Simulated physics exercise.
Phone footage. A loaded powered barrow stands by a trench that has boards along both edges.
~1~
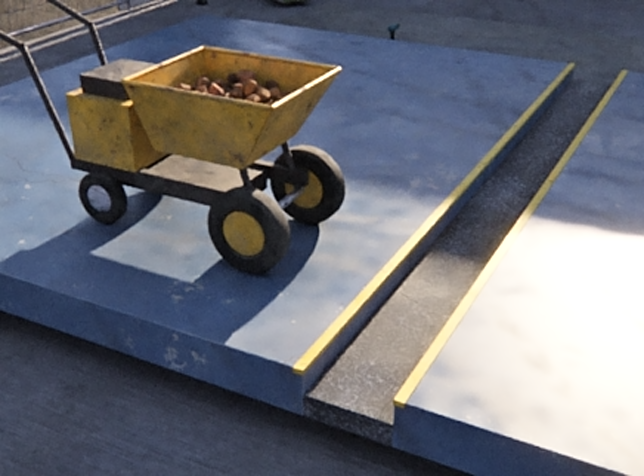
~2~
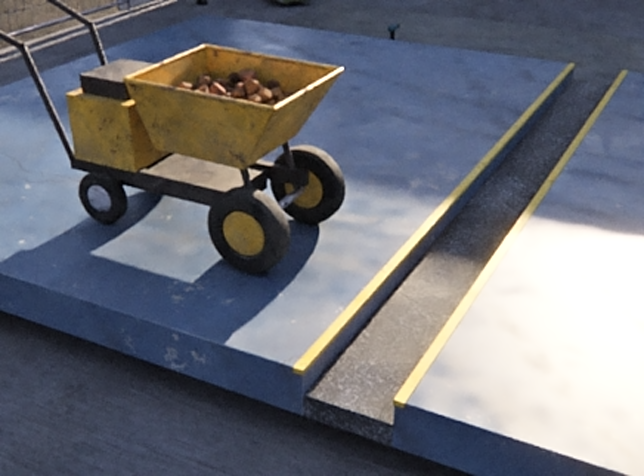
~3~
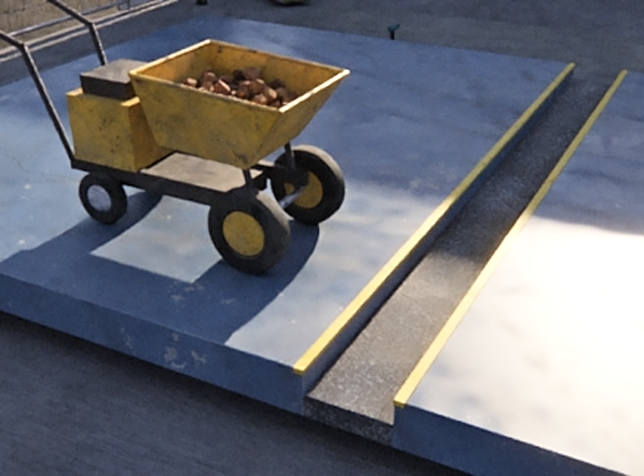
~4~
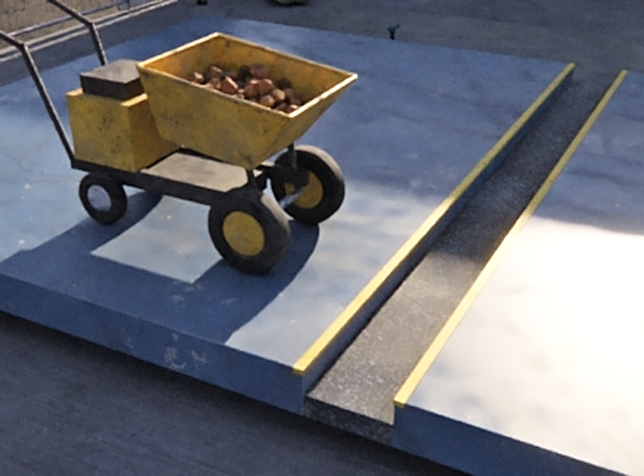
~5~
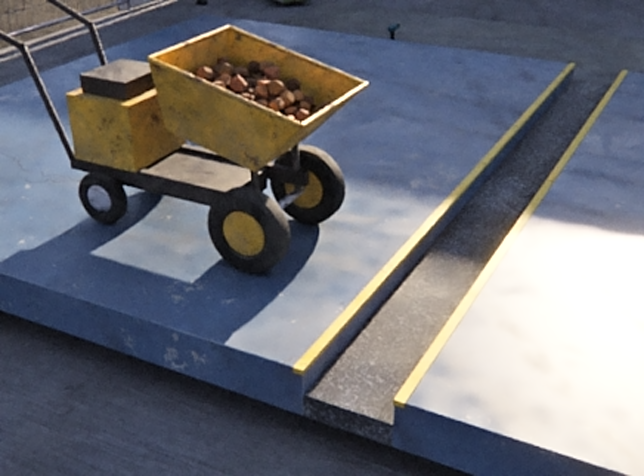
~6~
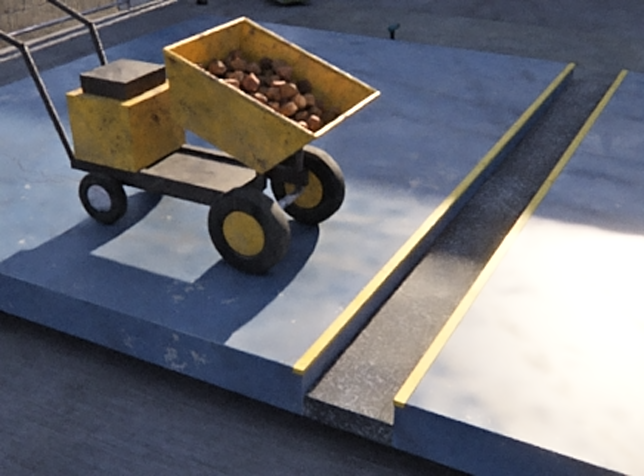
A yellow powered barrow standing beside a board-edged trench, its skip of brown clods gradually tilting forward to the right.
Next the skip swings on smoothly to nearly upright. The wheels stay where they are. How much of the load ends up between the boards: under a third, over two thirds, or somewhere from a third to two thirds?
Tops two thirds.
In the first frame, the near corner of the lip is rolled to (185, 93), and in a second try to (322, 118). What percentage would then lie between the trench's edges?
The shares come out close to 30 and 30 per cent, in that order.
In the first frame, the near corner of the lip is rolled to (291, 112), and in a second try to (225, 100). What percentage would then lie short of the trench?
Around 0 and 20 per cent respectively.
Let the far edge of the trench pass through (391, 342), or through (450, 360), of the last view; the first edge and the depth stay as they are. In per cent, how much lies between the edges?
In order: Near 40, then 90 percent.
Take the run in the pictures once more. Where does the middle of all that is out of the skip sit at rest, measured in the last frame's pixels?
At about (435, 287).
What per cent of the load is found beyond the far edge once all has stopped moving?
That share is about 10 percent.
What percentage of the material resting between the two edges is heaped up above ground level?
25 per cent, near enough.
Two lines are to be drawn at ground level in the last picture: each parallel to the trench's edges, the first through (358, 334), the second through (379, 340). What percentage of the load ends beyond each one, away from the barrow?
Roughly 80 and 60 %.
Shortly afterwards, skip tipped steeply; the whole lot in the skip.
Next, skip tipped right over; the bulk in the skip; near a quarter in or heaped over the trench; only a few falling.
Some moments later, skip tipped right over; a little in the skip; the bulk in or heaped over the trench; a little beyond it.
In the end, skip tipped right over; a little in the skip; the bulk in or heaped over the trench; a little beyond it.
